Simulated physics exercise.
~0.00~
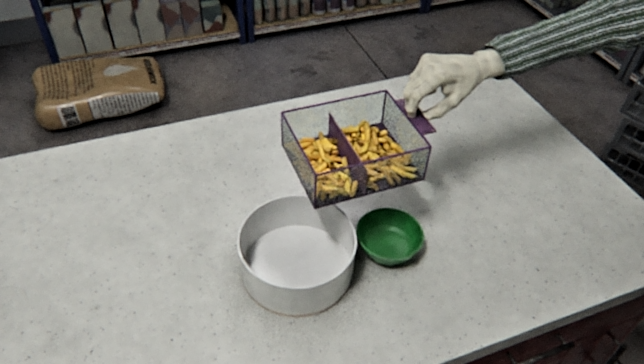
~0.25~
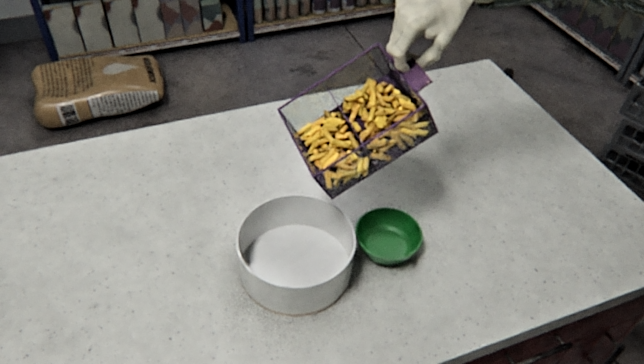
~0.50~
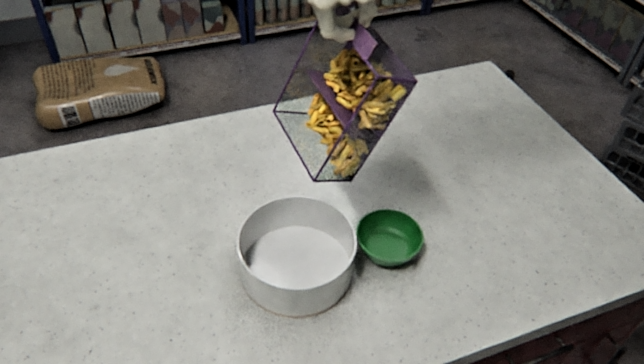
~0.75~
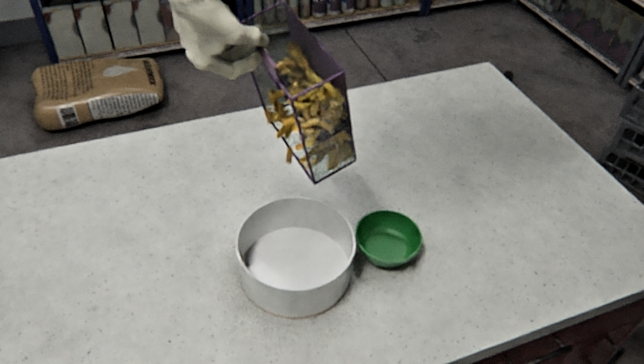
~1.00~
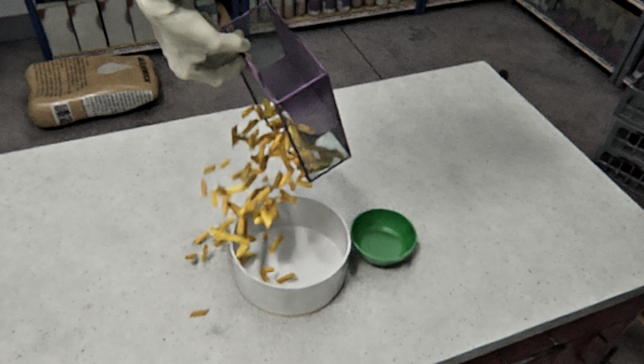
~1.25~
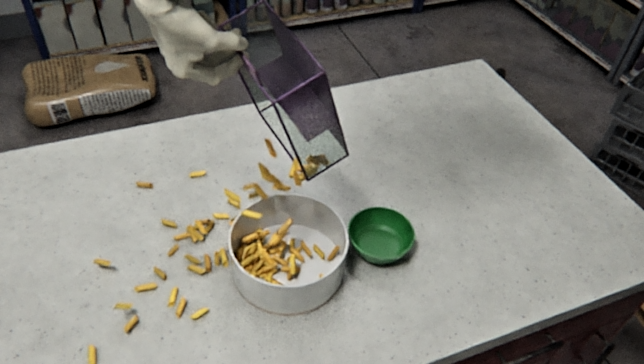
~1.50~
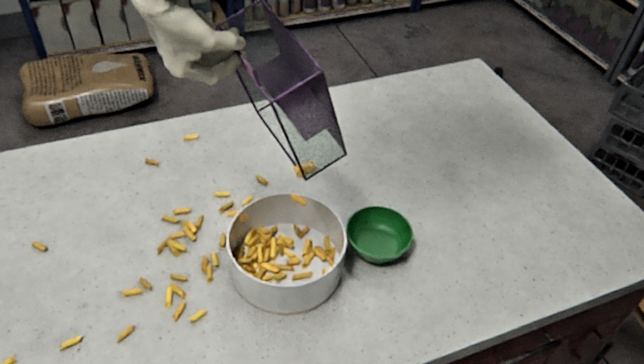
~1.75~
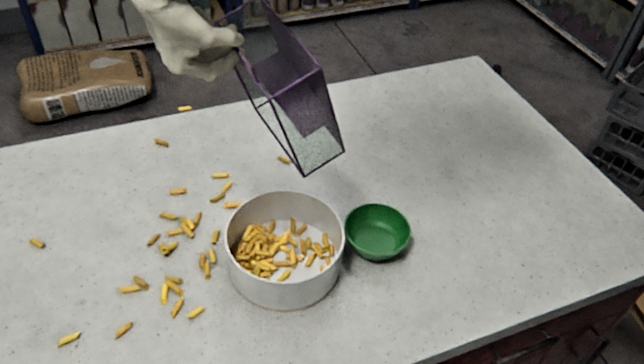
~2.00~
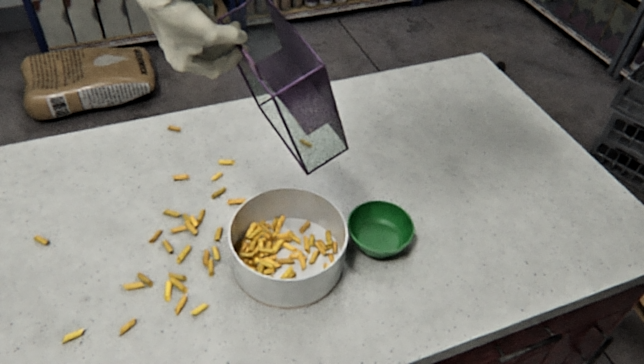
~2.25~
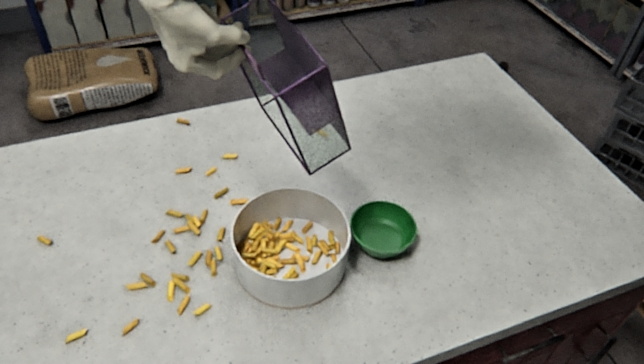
Dry pasta pouring from a box tipped by a gloved hand, most landing in a white pot, the rest scattering across the table.
